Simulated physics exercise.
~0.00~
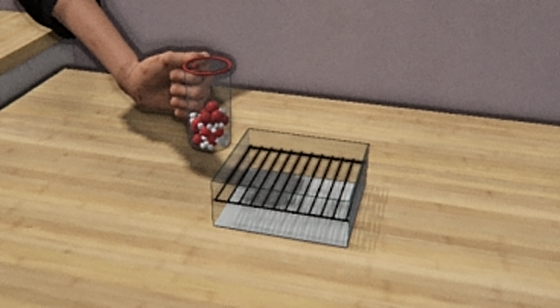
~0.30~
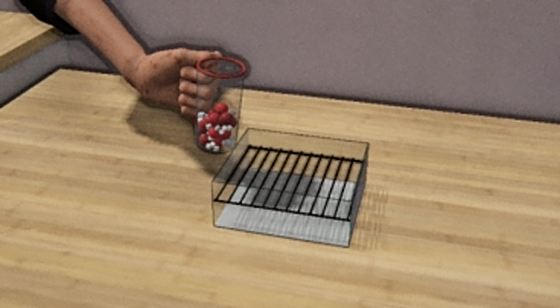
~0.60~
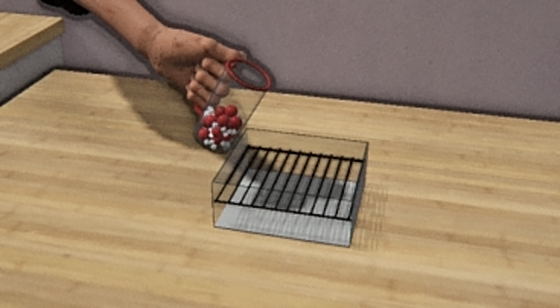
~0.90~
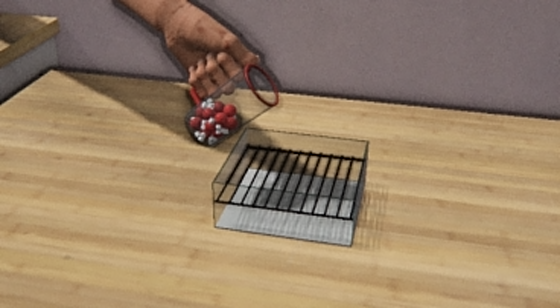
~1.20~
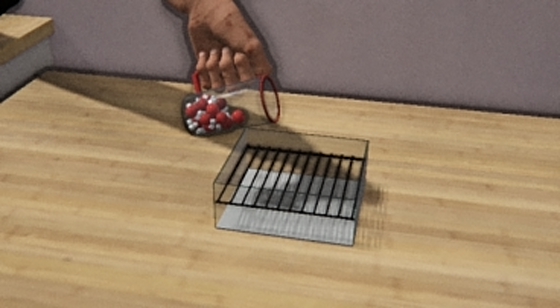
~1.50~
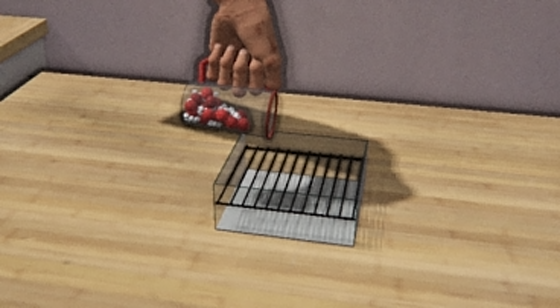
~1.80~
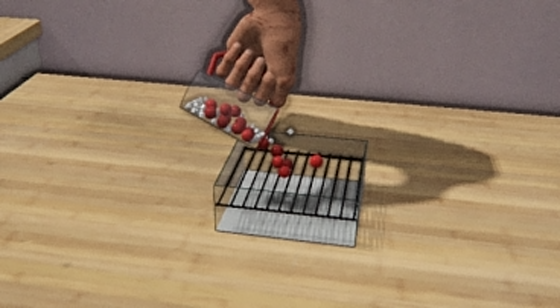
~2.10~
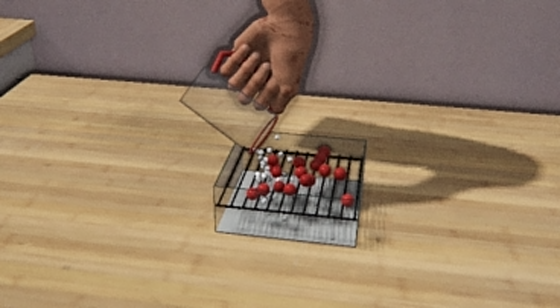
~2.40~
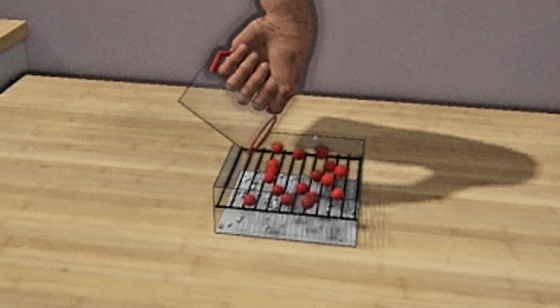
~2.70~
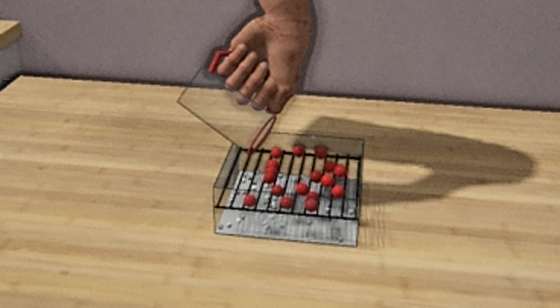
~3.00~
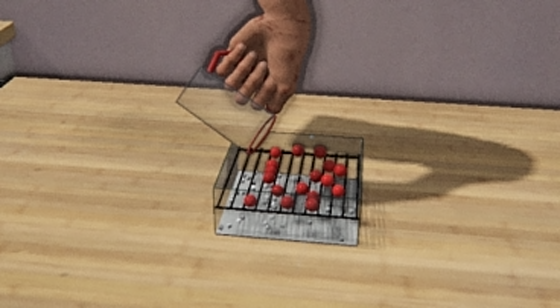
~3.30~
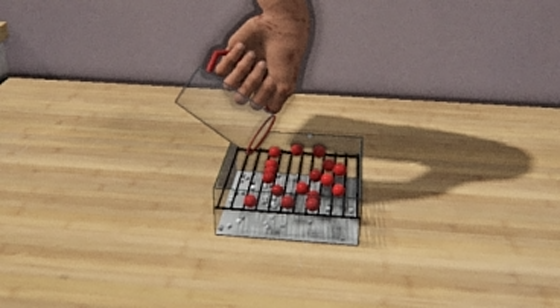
In this clip, a hand moves a clear cup of red and white pieces right and tips it over a clear box with a wire rack, pouring them out; the red pieces rest on the wires while nearly all the white ones drop below, and the emptied cup stays tilted above.
